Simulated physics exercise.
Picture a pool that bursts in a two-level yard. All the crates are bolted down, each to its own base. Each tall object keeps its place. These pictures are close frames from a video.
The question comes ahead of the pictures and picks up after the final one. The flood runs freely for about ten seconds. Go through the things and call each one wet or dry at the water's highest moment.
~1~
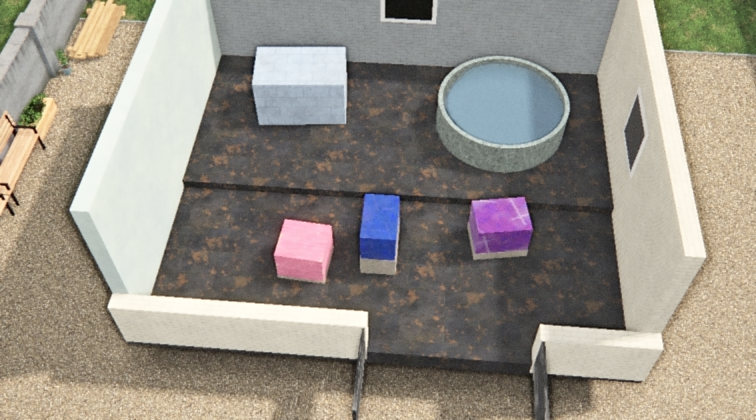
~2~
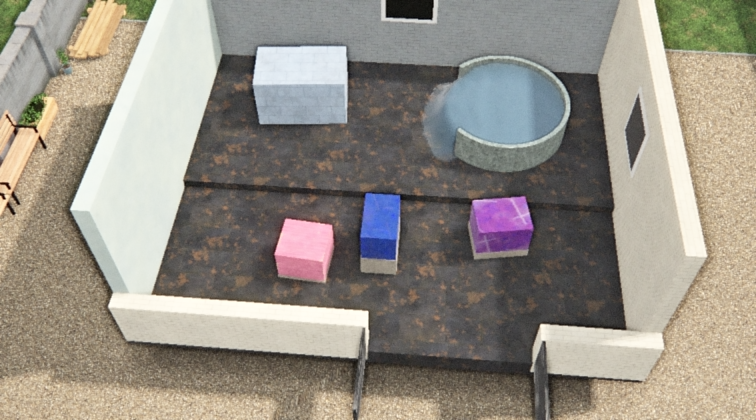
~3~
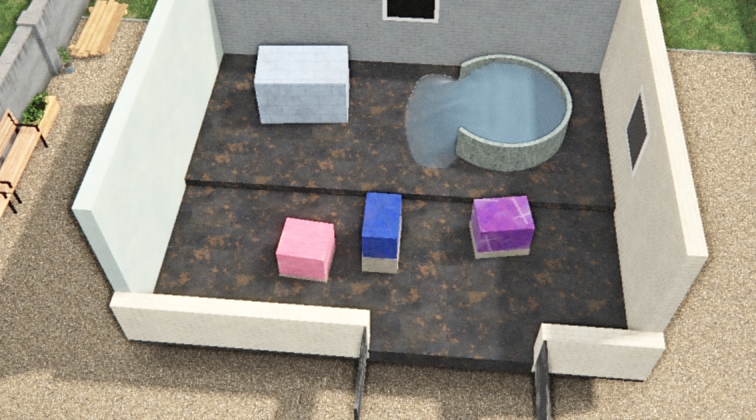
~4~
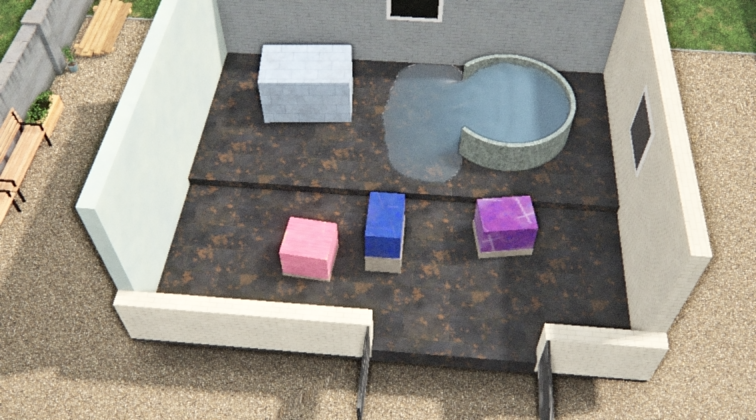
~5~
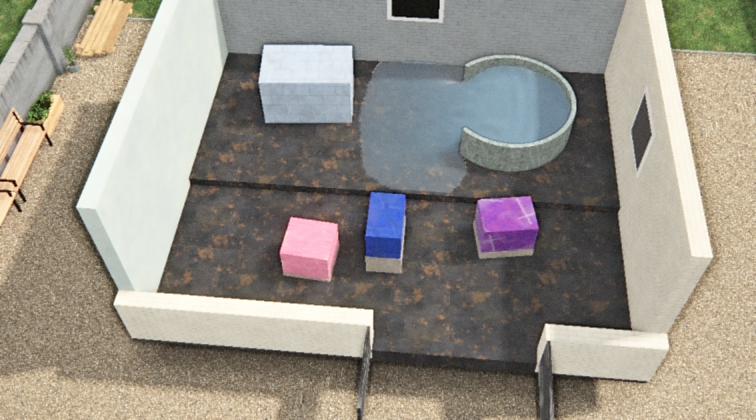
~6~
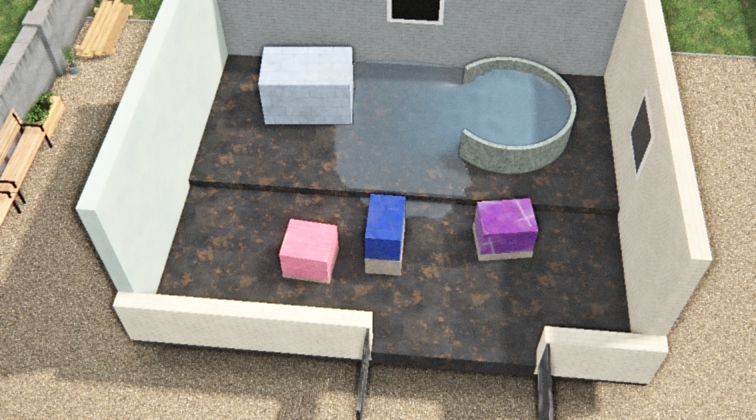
Called one by one: The purple crate is dry; the pink crate is wet; the blue crate is dry.
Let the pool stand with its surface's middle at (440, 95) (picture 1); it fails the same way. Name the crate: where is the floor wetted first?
The pink crate.
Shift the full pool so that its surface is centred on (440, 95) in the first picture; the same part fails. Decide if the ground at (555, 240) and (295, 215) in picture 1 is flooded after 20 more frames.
The first spot is not reached, while the second is wetted.
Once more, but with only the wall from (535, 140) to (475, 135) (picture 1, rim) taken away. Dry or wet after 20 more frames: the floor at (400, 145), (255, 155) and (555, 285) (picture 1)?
Untouched, untouched, soaked.
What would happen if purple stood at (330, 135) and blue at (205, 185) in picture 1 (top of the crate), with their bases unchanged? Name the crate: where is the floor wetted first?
Going by the pictures, it's the purple one.
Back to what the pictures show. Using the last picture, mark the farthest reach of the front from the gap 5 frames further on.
My guess is roughly (247, 56).
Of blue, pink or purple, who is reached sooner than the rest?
That would be the blue crate.
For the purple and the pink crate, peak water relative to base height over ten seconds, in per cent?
30 and 260 per cent, roughly.
A moment on, water covers 30 % of the floor; the purple crate not reached, the pink crate water round its plinth, the blue crate water round its plinth.
Next, water covers 45 % of the floor; the purple crate not reached, the pink crate water round its plinth, the blue crate water round its plinth.
Then, water covers 55 % of the floor; the purple crate not reached, the pink crate water round its plinth, the blue crate water round its plinth.
Later, water covers 70 % of the floor; the purple crate not reached, the pink crate water round its plinth, the blue crate water round its plinth.
In the end, water covers 90 % of the floor; the purple crate stayed above the water, the pink crate was topped, the blue crate stayed above the water.
